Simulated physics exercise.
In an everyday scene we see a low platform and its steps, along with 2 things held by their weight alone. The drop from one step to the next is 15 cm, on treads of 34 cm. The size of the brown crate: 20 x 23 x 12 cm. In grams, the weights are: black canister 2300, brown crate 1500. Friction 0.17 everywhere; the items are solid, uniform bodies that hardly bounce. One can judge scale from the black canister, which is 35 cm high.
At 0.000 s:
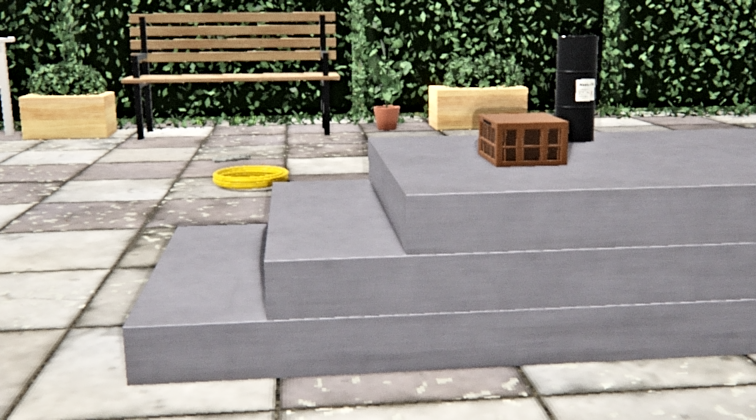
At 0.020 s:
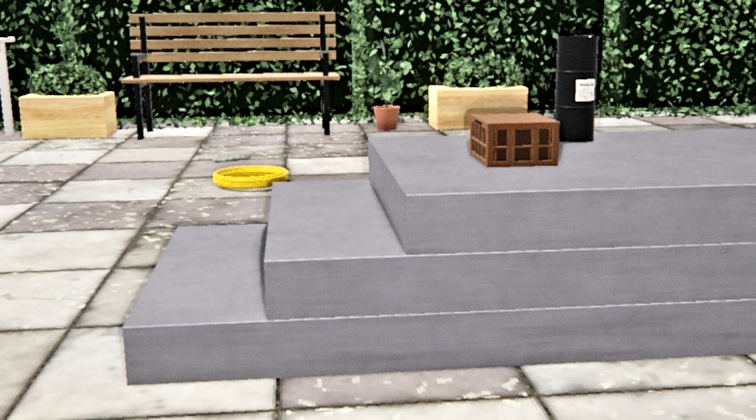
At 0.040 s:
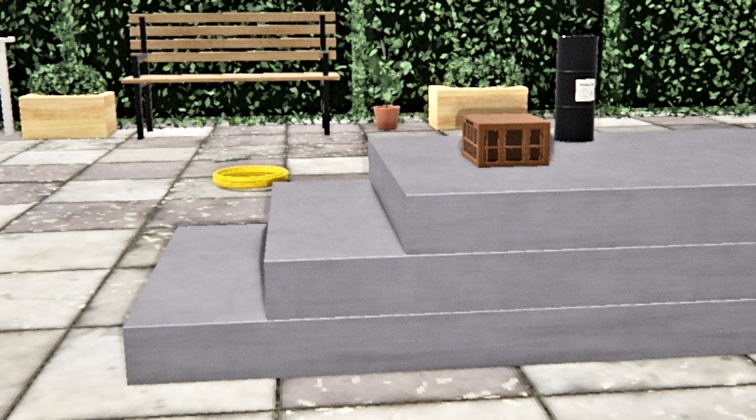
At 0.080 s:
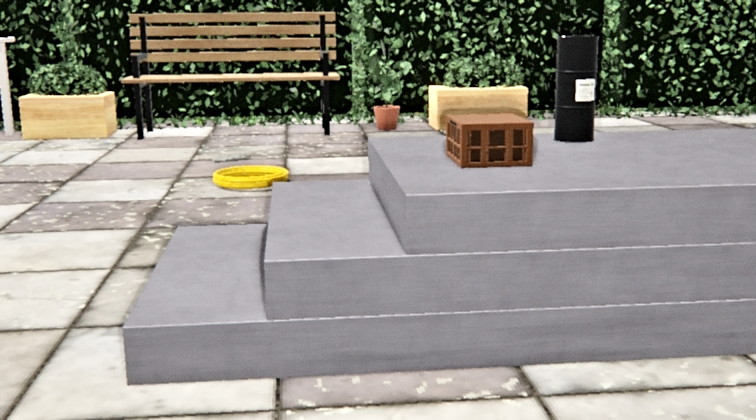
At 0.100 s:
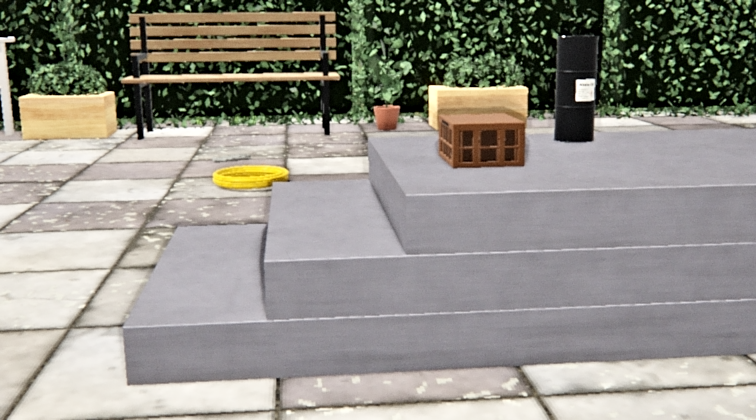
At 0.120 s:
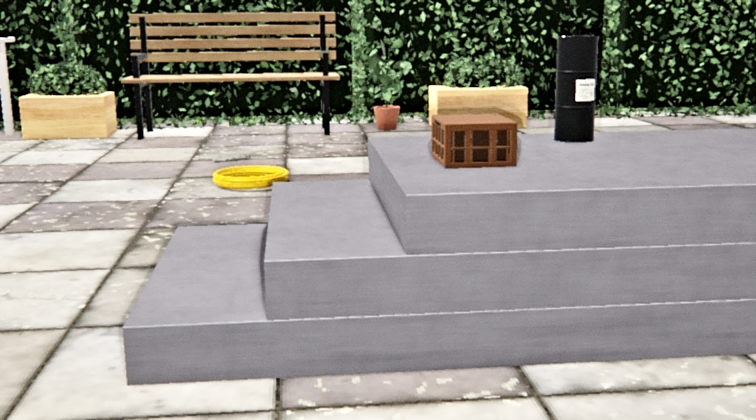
A low grey stepped platform stood on a paved patio near a bench and hedge, and a brown crate slid slowly left across its top, away from a black canister that stayed still.
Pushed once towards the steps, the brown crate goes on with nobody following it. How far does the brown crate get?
It ends caught on a step.
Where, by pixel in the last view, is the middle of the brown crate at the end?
About (292, 183).
After 0.22 s, 15 cm of landing left; brown crate near (437, 141).
After 0.52 s, 6 cm past the top edge and 2 cm lower; brown crate near (363, 149).
After 0.72 s, 17 cm past the top edge and 10 cm lower; brown crate near (327, 177).
At rest (1.4 s), 27 cm past the top edge and 11 cm lower; black canister in place, give or take 12 cm. Seen from the same camera at the end, brown crate near (292, 183).
